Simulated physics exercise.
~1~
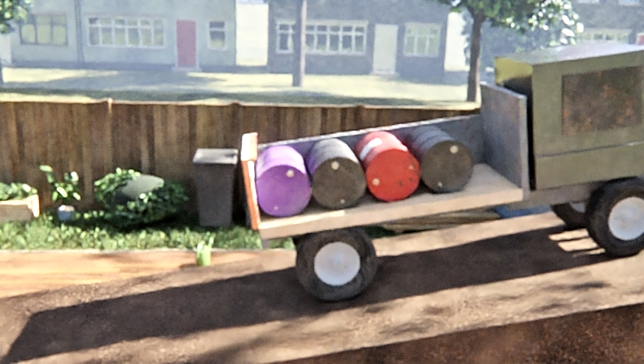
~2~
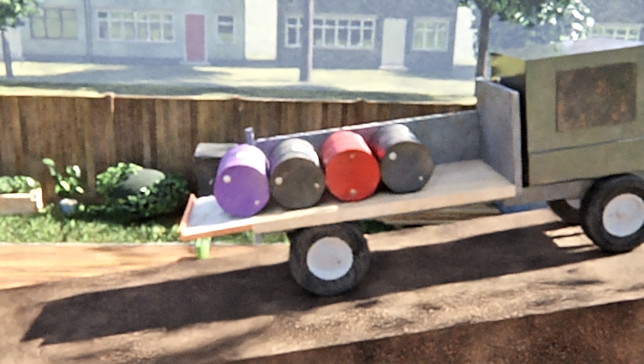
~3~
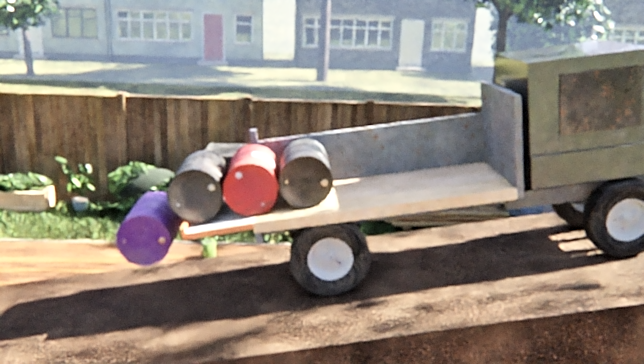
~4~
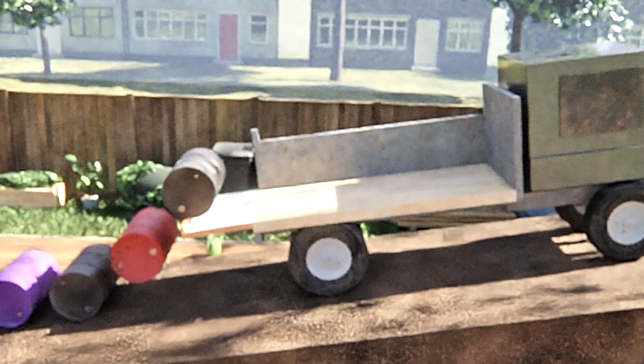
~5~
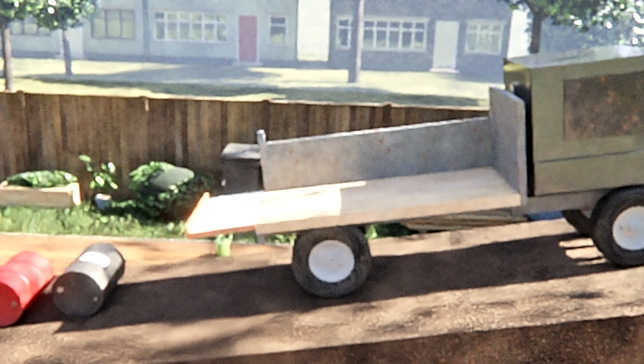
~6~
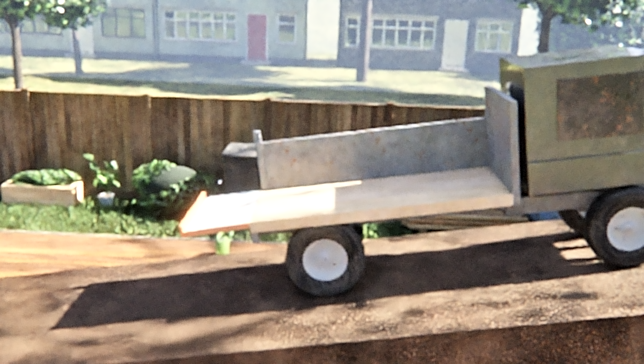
Four drums, purple, dark grey, red and dark grey from left to right, lie in a row on the open bed of a drab green pick-up. The truck is seen side-on, parked on a brown dirt slope with its tail to the left, before a wooden fence, shrubs and pale houses. The tailgate swings down, and the drums roll left onto it. The purple one drops off the edge first, followed by a grey one, the red one and the last grey one. They roll away down the slope and out of view on the left, leaving the bed empty.
